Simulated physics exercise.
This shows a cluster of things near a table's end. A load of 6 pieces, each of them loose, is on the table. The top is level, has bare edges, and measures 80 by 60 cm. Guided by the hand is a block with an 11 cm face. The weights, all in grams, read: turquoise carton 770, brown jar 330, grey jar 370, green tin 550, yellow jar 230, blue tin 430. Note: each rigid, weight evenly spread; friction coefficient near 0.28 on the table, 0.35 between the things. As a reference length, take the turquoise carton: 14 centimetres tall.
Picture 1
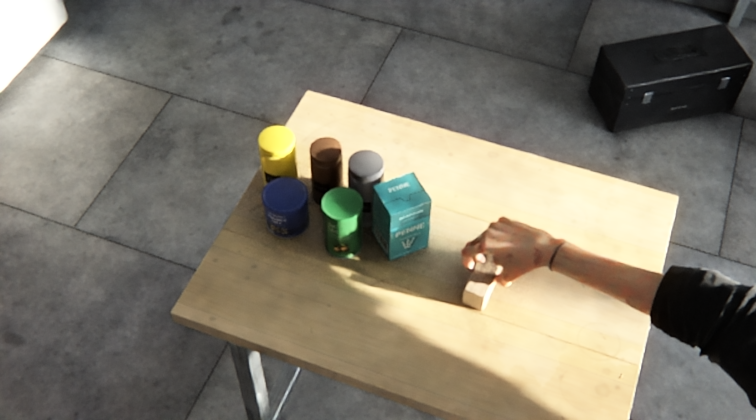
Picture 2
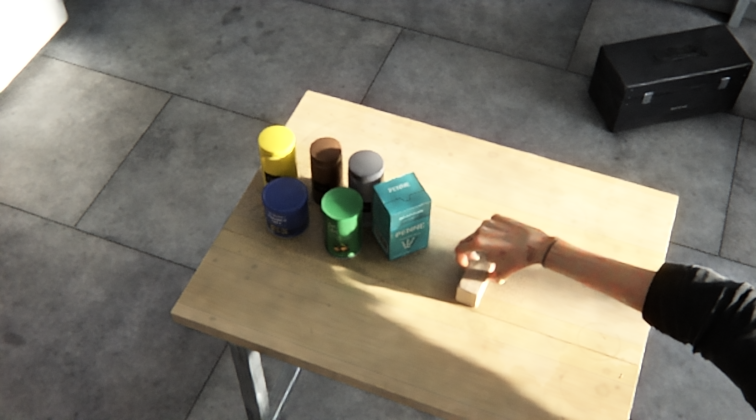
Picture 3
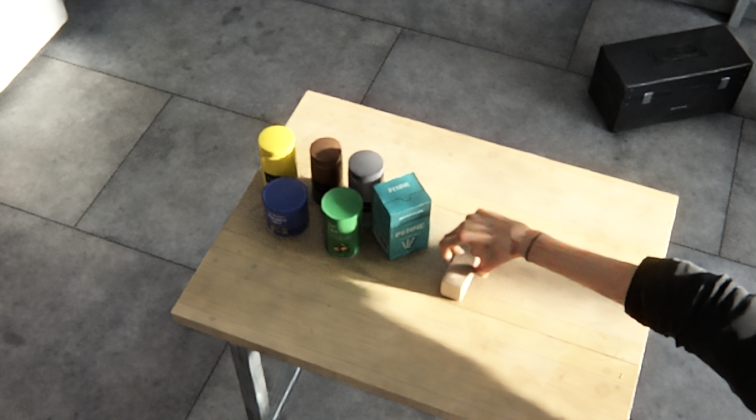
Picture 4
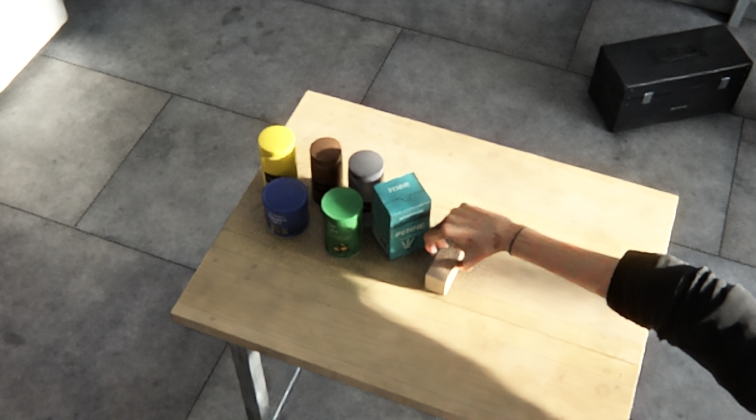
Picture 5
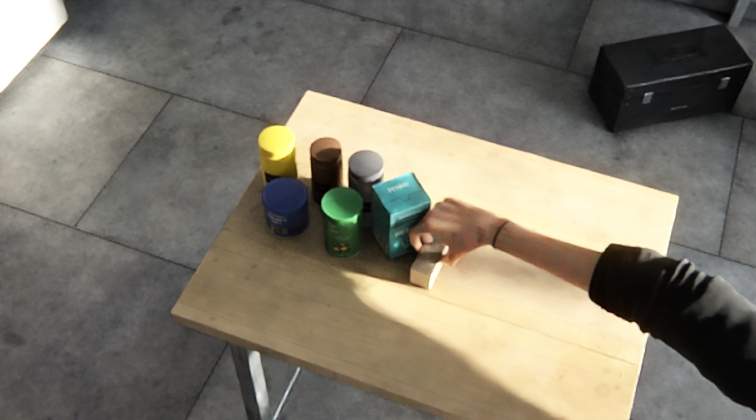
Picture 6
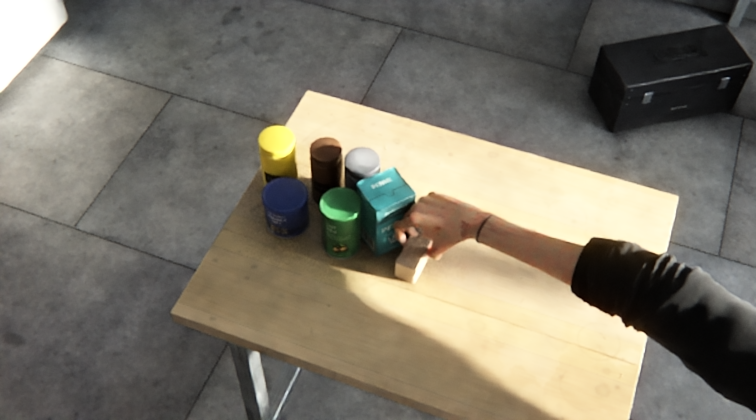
A hand slides a small block left across a table, pushing a turquoise carton.
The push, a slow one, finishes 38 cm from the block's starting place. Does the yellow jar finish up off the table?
Yes, it leaves the table.
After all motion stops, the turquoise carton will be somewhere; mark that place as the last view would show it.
Around (275, 171).
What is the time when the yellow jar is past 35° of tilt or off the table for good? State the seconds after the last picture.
Somewhere about 1.6 s.
Then, 0.60 s later than the last frame, block slid 22 cm; turquoise carton 12 cm from its spot; grey jar 9 cm from its spot; brown jar 6 cm from its spot.
Then, 1.40 s later than the last frame, block slid 34 cm; yellow jar 3 cm from its spot near (263, 159); green tin 13 cm from its spot; turquoise carton 22 cm from its spot.
Then, 2.10 s later than the last frame, block slid 38 cm; yellow jar now off the table; turquoise carton 26 cm from its spot; green tin 14 cm from its spot.
When it is over, off the table, yellow jar; not toppled but over 4 cm from the start, turquoise carton, brown jar, grey jar, green tin and blue tin.
